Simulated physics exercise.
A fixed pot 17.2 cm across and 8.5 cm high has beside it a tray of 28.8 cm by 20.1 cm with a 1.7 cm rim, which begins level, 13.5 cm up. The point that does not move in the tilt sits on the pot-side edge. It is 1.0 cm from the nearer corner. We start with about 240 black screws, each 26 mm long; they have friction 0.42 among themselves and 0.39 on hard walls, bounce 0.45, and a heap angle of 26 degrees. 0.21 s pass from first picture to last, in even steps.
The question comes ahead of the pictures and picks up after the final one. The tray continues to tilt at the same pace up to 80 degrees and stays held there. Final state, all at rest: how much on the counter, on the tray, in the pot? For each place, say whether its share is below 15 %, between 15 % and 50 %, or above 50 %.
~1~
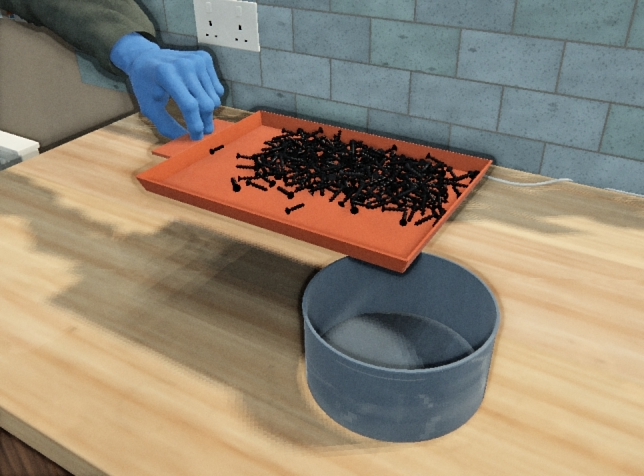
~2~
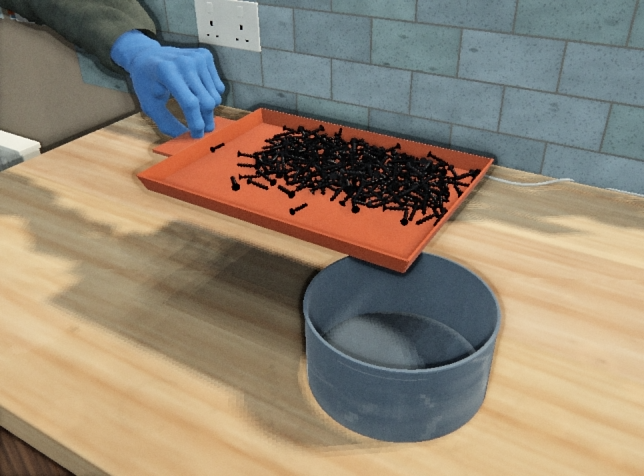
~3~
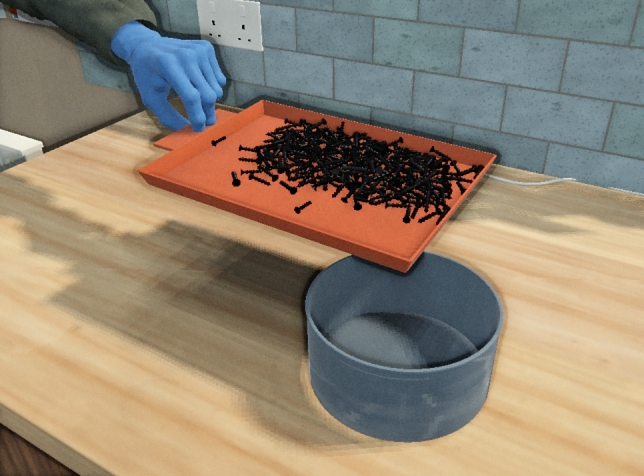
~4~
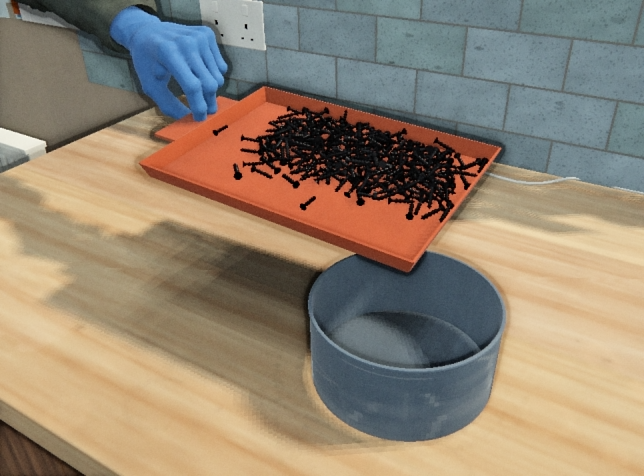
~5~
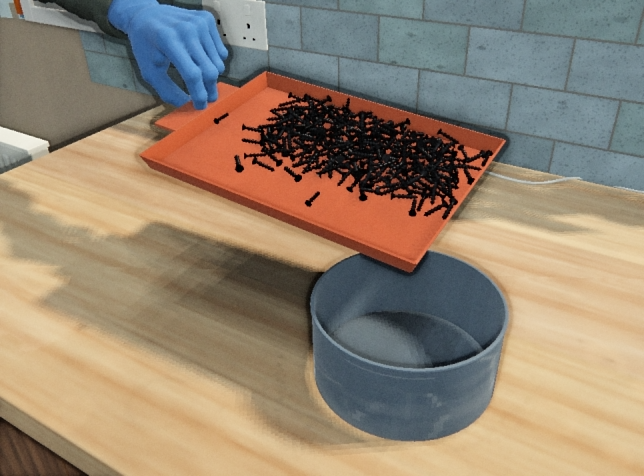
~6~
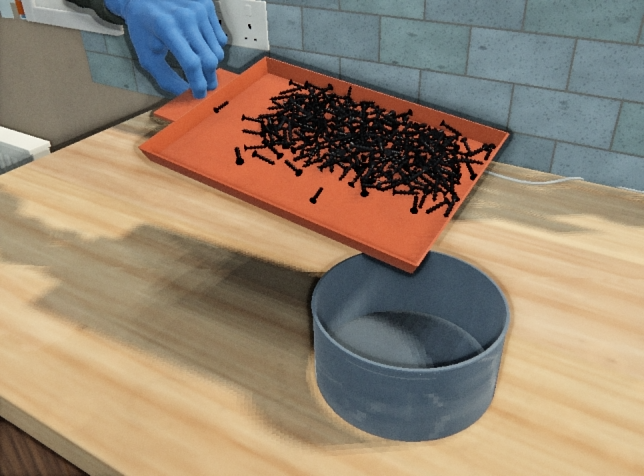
Counter: Between 15 % and 50 %; tray: Below 15 %; pot: Above 50 %.
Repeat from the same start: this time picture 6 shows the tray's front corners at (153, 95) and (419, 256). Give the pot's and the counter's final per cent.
Pot 20 % / counter 80 %.
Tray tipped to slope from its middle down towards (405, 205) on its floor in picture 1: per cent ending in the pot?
I'd estimate about 25 %.
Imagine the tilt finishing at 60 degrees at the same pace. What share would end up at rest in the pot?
Estimated share: About 60 %.
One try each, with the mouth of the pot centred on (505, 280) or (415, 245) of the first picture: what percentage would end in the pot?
0 and 0 %.
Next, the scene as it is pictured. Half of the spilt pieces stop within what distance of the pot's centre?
Roughly 16 cm.
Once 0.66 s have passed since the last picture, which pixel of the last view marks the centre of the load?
(402, 277) or thereabouts.
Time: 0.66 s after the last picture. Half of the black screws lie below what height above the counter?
Roughly 14 centimetres, give or take.
Then, 0.39 s after the last picture, tilt 44 degrees; the tray holds 100 %, the pot 0 %.
Then, 0.66 s after the last picture, tilt 67 degrees; the tray holds 50 %, the pot 15 %.
Then, 1.03 s after the last picture, tilt 80 degrees; the tray holds 5 %, the pot 70 %.
In the end, counter 30 %, tray 0 %, pot 70 %.
